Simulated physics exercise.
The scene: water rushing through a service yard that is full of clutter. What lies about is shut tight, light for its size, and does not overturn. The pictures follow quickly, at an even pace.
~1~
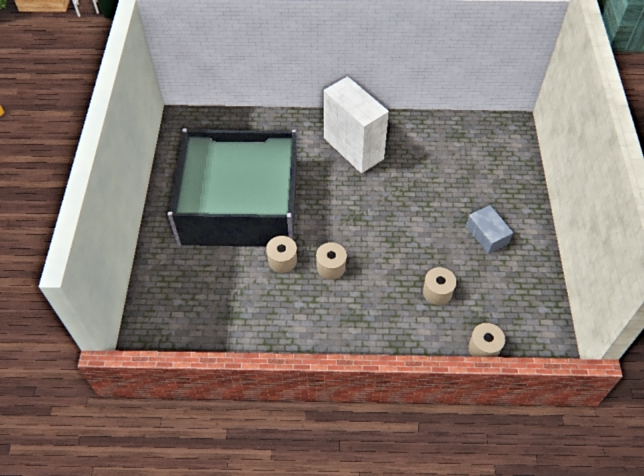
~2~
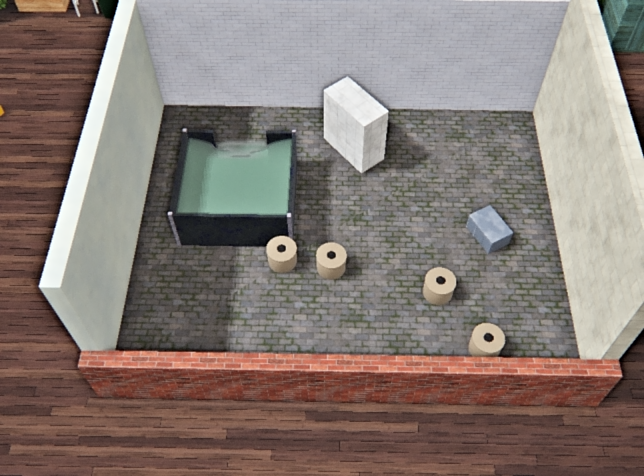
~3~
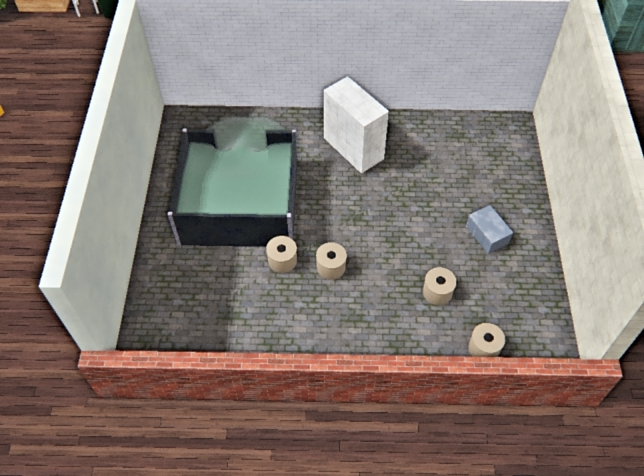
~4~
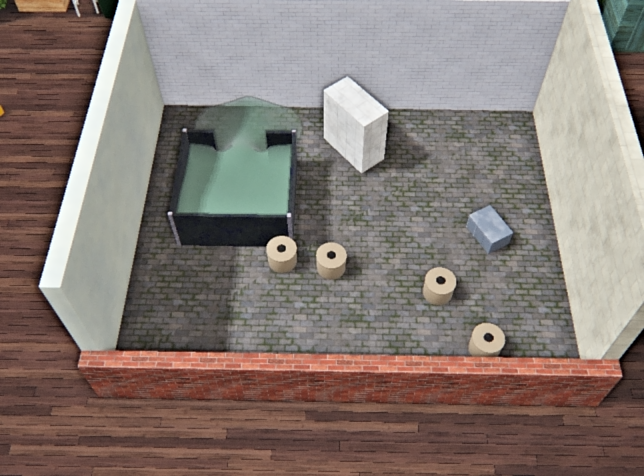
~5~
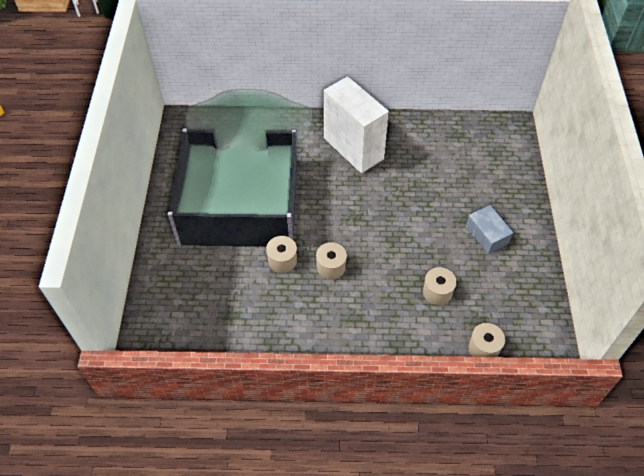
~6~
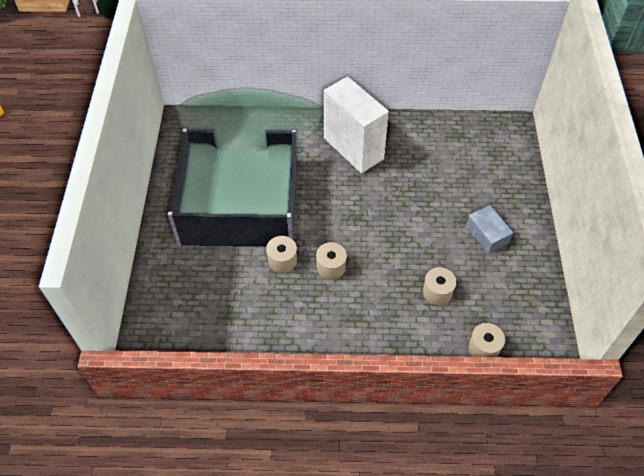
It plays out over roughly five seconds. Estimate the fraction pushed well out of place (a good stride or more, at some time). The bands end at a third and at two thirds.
Share: Less than a third.
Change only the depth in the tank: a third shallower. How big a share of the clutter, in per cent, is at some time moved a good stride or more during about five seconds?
About 0 per cent.
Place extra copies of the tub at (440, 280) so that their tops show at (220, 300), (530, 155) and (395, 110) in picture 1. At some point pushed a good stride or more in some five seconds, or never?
In that order: Never so far, pushed that far, that far or more.
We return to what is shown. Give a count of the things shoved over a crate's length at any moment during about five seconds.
0 of them.
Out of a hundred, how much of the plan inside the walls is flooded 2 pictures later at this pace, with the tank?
About 20 per cent.
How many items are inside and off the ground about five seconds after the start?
It comes to 0.
A moment on, 0 of 5 are well off their spots; 0 afloat.
Next, 0 of 5 are well off their spots; 0 afloat.
Later, 0 of 5 are well off their spots; 0 afloat.
In the end, 0 of 5 are well off their spots, and 0 have been at some point; 0 afloat.
